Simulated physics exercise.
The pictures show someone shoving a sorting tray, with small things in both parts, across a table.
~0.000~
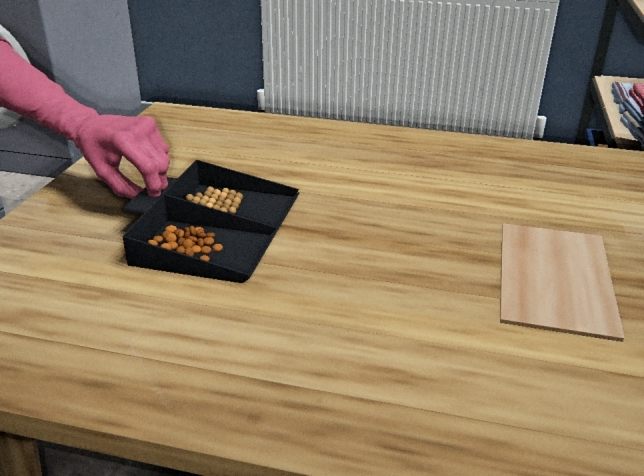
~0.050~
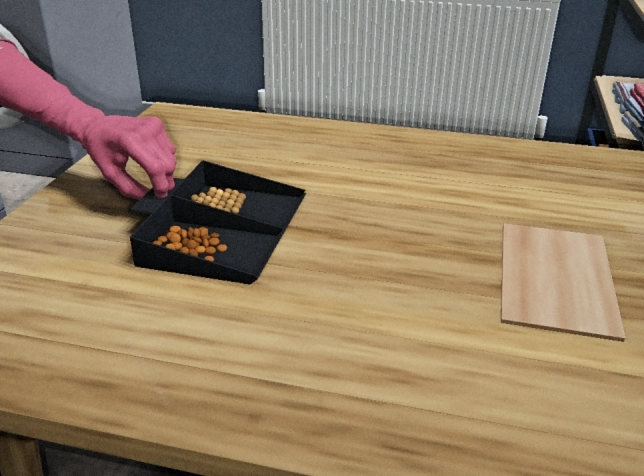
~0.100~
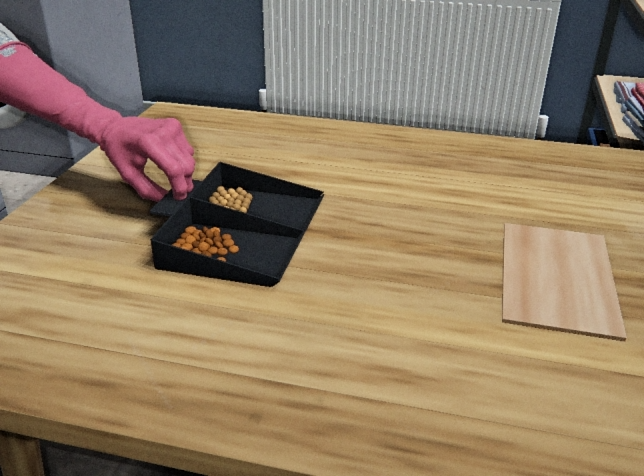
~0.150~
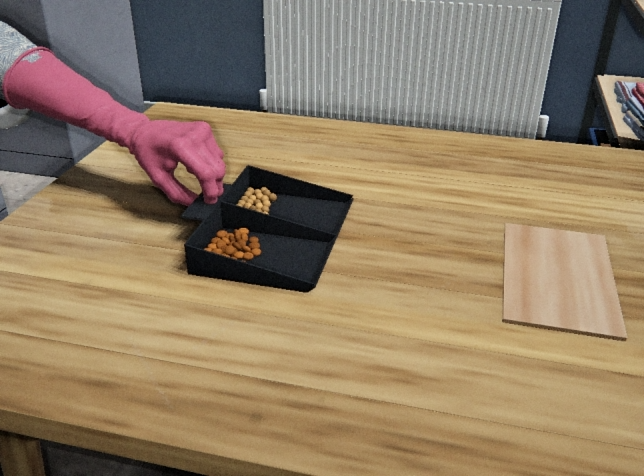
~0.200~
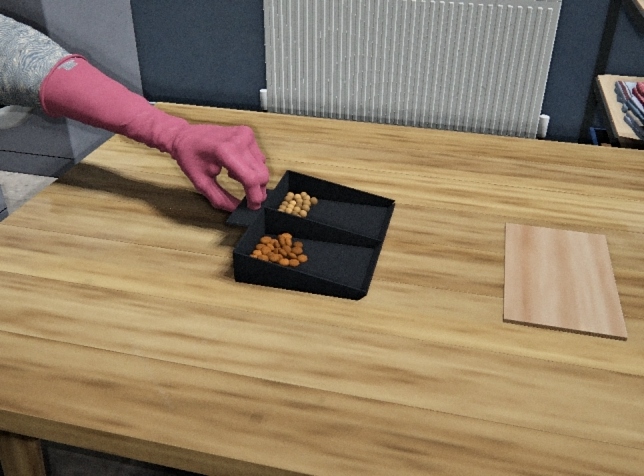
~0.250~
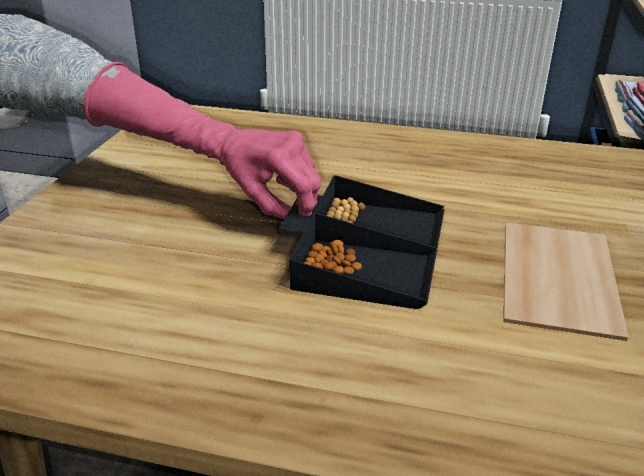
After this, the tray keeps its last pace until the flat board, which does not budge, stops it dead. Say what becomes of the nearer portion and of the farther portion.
In the end the nearer portion throws some past the low edge, and the farther portion throws some past the low edge.
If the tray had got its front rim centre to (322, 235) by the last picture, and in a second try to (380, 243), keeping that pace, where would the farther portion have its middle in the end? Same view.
Around (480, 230) in the first try, (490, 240) in the second.
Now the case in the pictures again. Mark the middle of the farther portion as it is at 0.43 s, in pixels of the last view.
Around (495, 237).
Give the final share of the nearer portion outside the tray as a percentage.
About 40 per cent.
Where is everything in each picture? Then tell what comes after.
Front rim near (277, 230), at rest; flat board near (559, 299); nearer portion near (189, 241), some bits of cat kibble; farther portion near (212, 202), some round wooden beads, in the first picture.
Front rim near (284, 231), hardly any of the way covered; farther portion near (215, 202), in the second picture.
Front rim near (304, 233), a little of the way covered; nearer portion near (204, 242), in the third picture.
Front rim near (336, 238), near a quarter of the way covered; farther portion near (248, 206), in the fourth picture.
Front rim near (382, 244), near half of the way covered; nearer portion near (271, 256), in the fifth picture.
Front rim near (436, 251), near two thirds of the way covered; flat board near (562, 298); nearer portion near (324, 264); farther portion near (337, 218), in the sixth picture.
After 0.29 s, tray still sliding, front rim near (473, 256); nearer portion all inside; farther portion all inside.
After 0.43 s, tray stopped at the flat board; nearer portion a little out of the tray; farther portion near a quarter out of the tray.
After 0.64 s, tray stopped at the flat board; nearer portion near a third out of the tray; farther portion near a third out of the tray.
In the end (1.4 s), tray stopped at the flat board; nearer portion near a third out of the tray; farther portion near a third out of the tray.
